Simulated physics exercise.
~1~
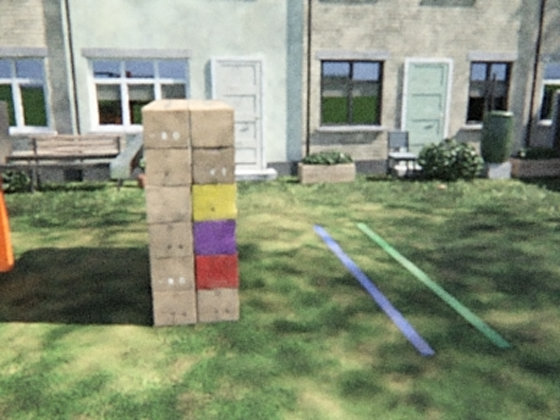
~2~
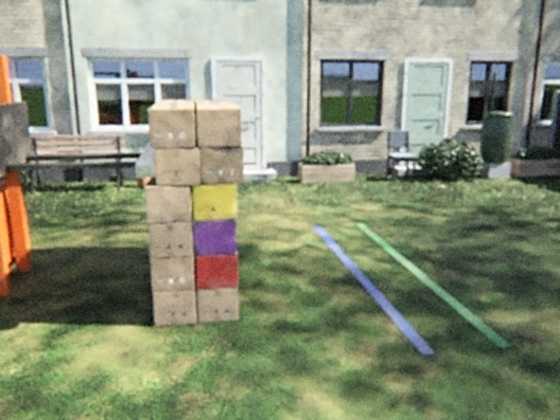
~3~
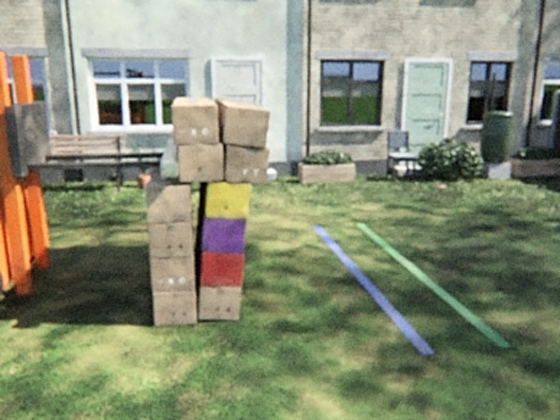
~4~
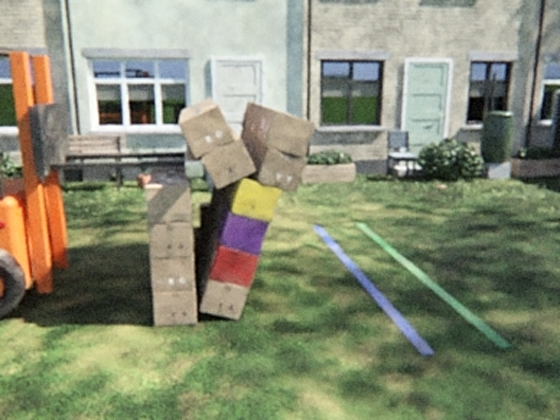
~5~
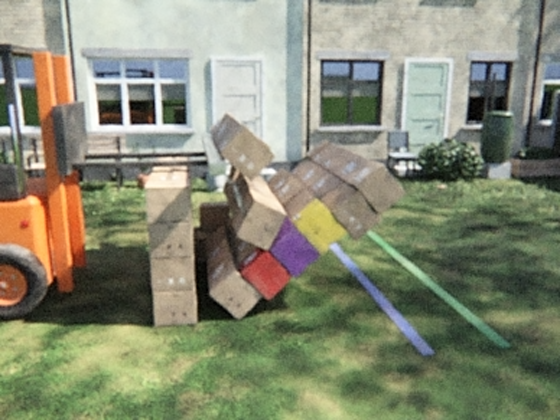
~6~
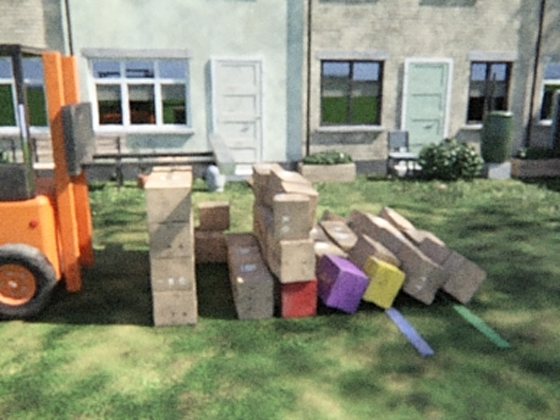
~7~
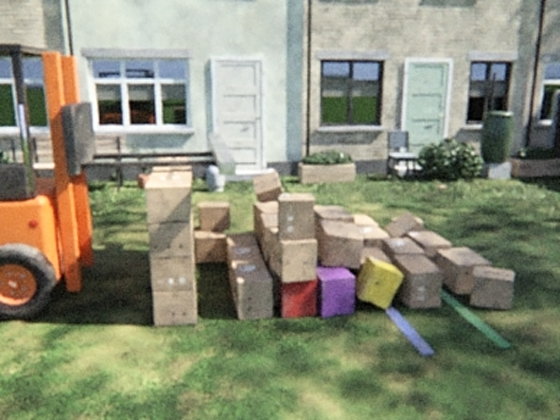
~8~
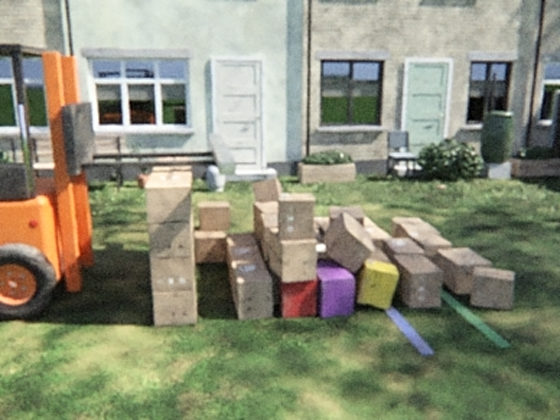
A tall block of tan cartons, with a yellow, a purple and a red one stacked on its right side, stands on a lawn before pale and brick house fronts, seen from a fixed spot. Blue and green stripes lie on the grass to the right. An orange forklift enters from the left, pushing a grey beam into the upper part. The top cartons shift right, then the right-hand section leans, breaks apart and topples. The forklift stops, leaving a left column standing beside a heap, with the coloured cartons short of the green stripe and a few tan ones beyond it.
